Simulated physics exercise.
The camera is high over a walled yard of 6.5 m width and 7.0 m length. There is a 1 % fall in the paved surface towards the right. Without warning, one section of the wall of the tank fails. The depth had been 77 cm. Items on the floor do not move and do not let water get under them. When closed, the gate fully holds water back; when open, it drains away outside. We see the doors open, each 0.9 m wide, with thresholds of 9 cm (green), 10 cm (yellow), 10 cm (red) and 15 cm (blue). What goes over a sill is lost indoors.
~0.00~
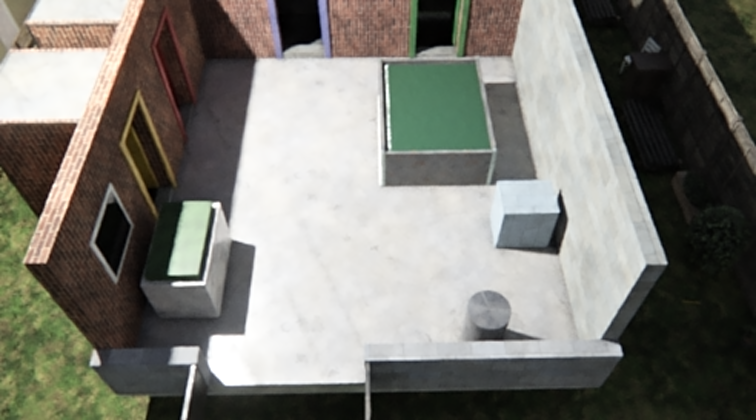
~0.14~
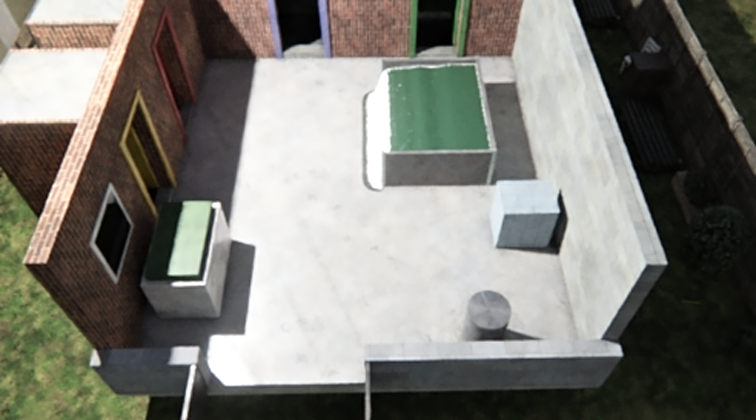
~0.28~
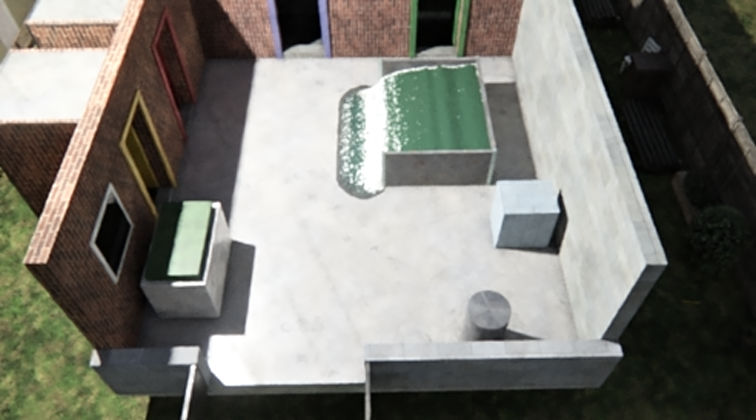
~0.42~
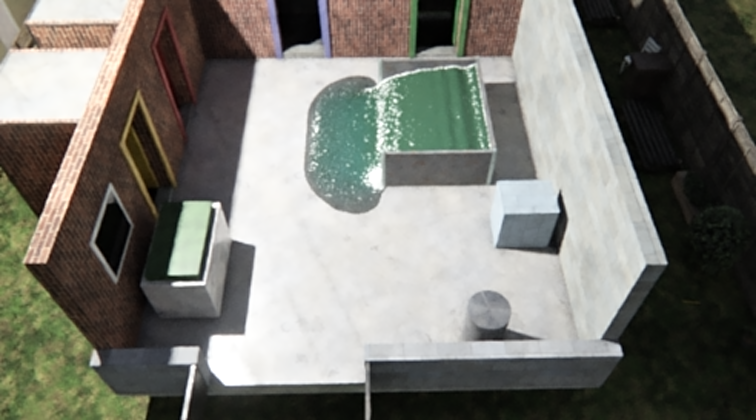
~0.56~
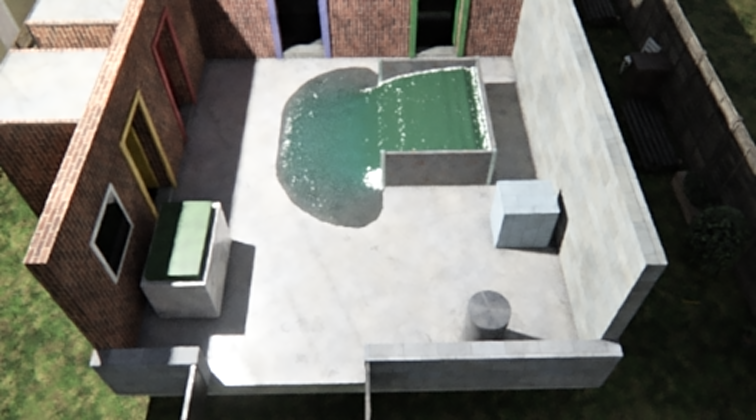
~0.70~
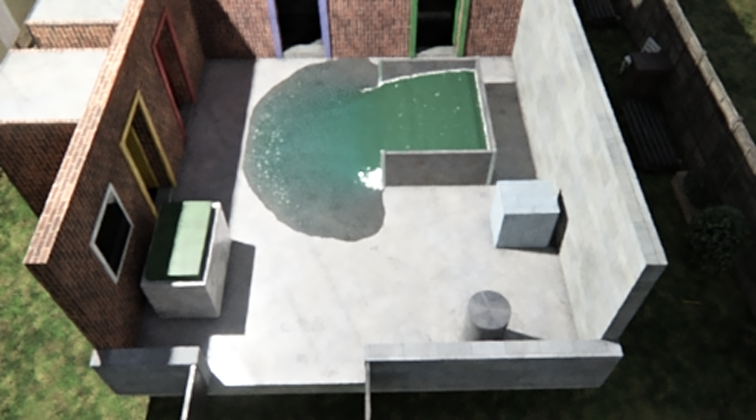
In a walled yard seen from above, the left side of a rectangular tank of green water opens, and the water pours out foaming, then spreads leftward across the pale paving in a widening rounded pool.
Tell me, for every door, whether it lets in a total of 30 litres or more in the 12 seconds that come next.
Result: The green door falls short of the limit, the yellow door surpasses the limit, the red door surpasses the limit, the blue door falls short of the limit.
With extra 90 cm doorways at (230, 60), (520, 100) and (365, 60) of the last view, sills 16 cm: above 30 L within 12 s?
In turn: Beyond it, short of it, short of it.
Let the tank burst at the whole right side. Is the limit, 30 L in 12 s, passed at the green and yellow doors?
Green door surpasses it, yellow door doesn't reach it.
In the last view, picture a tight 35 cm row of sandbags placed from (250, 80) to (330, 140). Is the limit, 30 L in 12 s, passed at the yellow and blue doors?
Yellow exceeded, blue exceeded.
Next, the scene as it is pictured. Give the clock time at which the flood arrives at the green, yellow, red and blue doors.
Green = 4.0 s, yellow = 1.2 s, red = 1.0 s, blue = 0.8 s.
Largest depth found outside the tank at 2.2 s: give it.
Depth max: Approx. 42 cm.
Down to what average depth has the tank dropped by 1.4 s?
Mean depth: About 34 cm.
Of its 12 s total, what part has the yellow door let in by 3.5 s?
Some 80 in a hundred.
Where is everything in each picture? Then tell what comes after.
The first picture shows still water, 77 cm deep, in the tank at (433, 106).
In the second picture, the front is at (380, 189), 1.3 m from the gap at (383, 128); 0.6 m2 of floor is under water; 77 cm left at the back of the tank.
In the third picture, water pours out at (383, 129) and has run 1.5 m, to (359, 194); typically 14 cm deep outside, 77 cm at the tank's back.
In the fourth picture, the front is at (339, 205), 1.8 m from the gap at (383, 130); 4.0 m2 of floor is under water; 70 cm left at the back of the tank.
In the fifth picture, the front is at (307, 209), 2.2 m from the gap at (383, 130); 6.2 m2 of floor is under water; 64 cm left at the back of the tank.
In the sixth picture, the front is at (249, 175), 2.6 m from the gap at (383, 130); 8.6 m2 of floor is under water; 65 cm left at the back of the tank.
After 1.4 s water covers 45 % of the floor and is deepest (39 cm) near (183, 156); green door not reached, yellow door 17 cm at the sill, 1 L in, red door 23 cm at the sill, 40 L in, blue door 12 cm at the sill, 0 L in.
After 2.2 s water covers 50 % of the floor and is deepest (42 cm) near (206, 62); green door not reached, yellow door 28 cm at the sill, 54 L in, red door 34 cm at the sill, 180 L in, blue door 14 cm at the sill, 0 L in.
After 3.5 s water covers 55 % of the floor and is deepest (25 cm) near (132, 369); green door not reached, yellow door 21 cm at the sill, 152 L in, red door 22 cm at the sill, 321 L in, blue door 16 cm at the sill, 1 L in.
After 7.0 s water covers 85 % of the floor and is deepest (18 cm) near (458, 353); green door 6 cm at the sill, 0 L in, yellow door 8 cm at the sill, 194 L in, red door 6 cm at the sill, 361 L in, blue door 7 cm at the sill, 4 L in.
After 12.0 s water covers 95 % of the floor and is deepest (14 cm) near (574, 318); green door 7 cm at the sill, 0 L in, yellow door 1 cm at the sill, 194 L in, red door 2 cm at the sill, 361 L in, blue door 4 cm at the sill, 4 L in.
